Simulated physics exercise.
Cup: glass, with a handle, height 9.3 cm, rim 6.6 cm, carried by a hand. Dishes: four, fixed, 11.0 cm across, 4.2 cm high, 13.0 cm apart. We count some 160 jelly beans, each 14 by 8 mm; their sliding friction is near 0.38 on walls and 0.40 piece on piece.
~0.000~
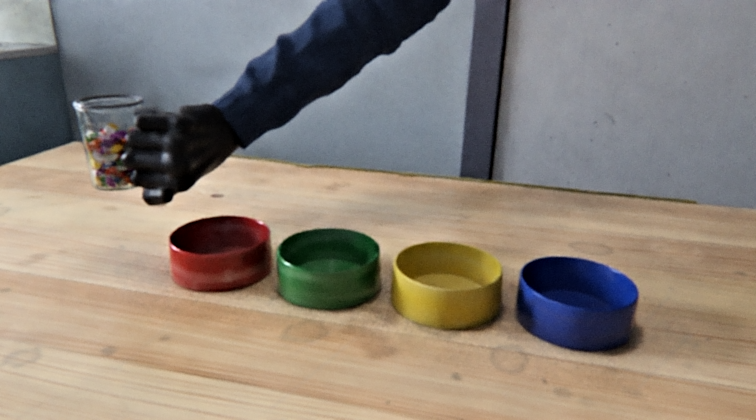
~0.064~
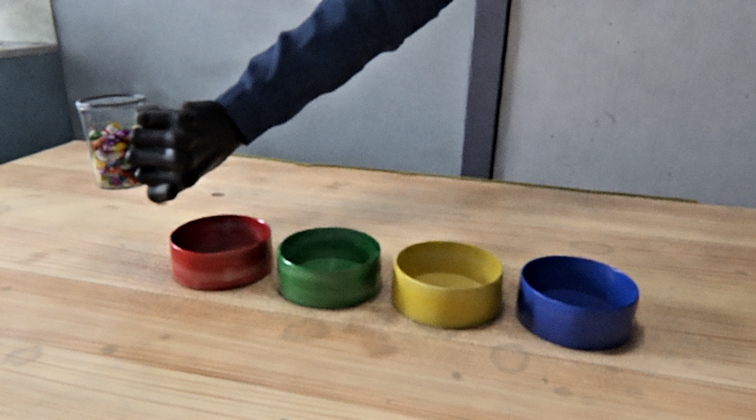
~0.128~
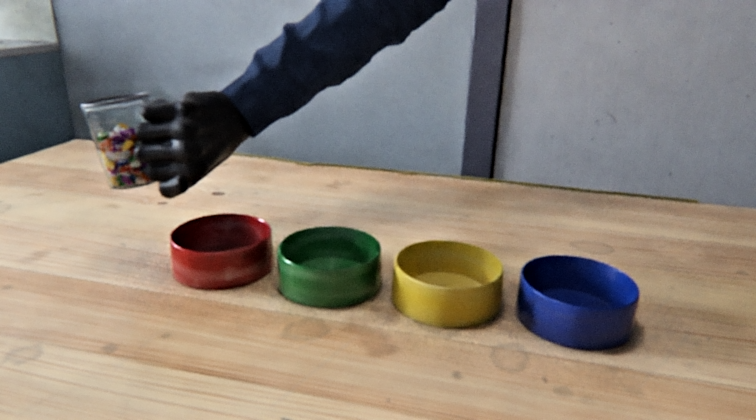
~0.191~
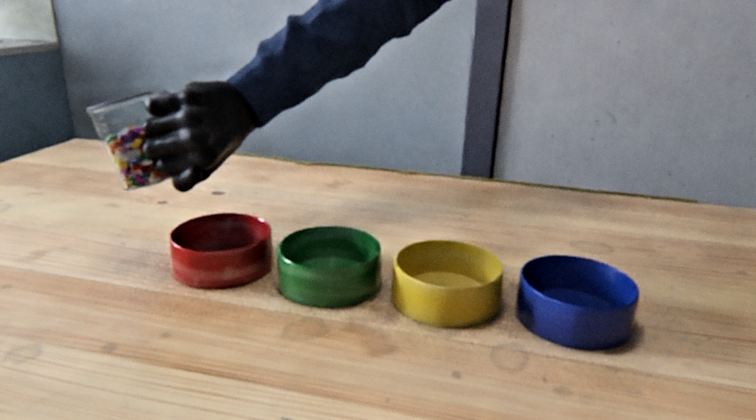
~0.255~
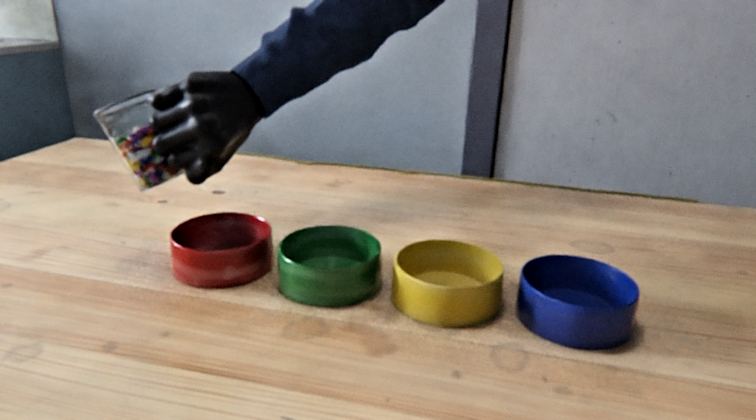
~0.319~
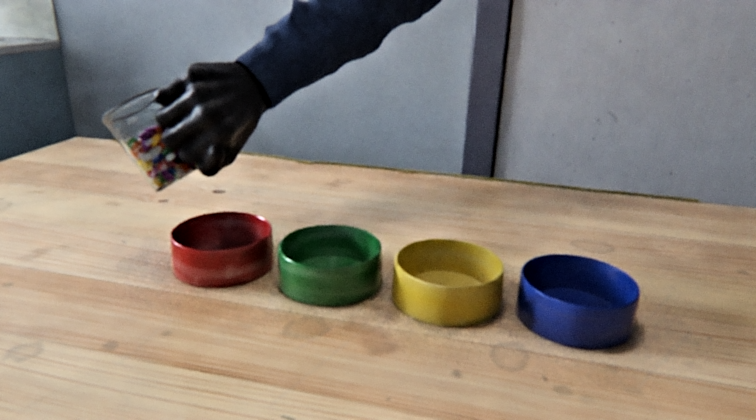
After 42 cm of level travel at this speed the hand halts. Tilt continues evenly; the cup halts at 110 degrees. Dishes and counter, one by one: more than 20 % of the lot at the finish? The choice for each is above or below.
Red - above it, blue - below it, green - above it, yellow - below it, counter - below it.
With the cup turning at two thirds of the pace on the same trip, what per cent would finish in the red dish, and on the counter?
Red 0; counter 10.
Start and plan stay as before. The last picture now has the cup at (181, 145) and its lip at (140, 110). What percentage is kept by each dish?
Per cent kept: Red 0, blue 0, green 0, yellow 100.
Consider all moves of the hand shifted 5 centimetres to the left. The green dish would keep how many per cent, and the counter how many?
The green dish would get 10 and the counter 20.
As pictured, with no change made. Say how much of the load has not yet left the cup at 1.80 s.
About 5 %.
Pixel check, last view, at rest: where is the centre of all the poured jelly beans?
Centre at rest: Approx. (248, 259) px.
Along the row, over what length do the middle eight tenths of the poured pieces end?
That stretch measures near 16 centimetres.
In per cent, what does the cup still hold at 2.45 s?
I'd say close to 0 per cent.
Then, at 1.21 s, tilt 110 degrees; cup holds 45 %, red 50 %.
After 1.80 s, tilt 110 degrees; cup holds 5 %, red 60 %, green 25 %.
Then, at 2.45 s, tilt 110 degrees; cup holds 0 %, red 60 %, green 30 %.
In the end, at 2.8 s, red 60 %, blue 0 %, green 30 %, yellow 0 %, counter 10 %.
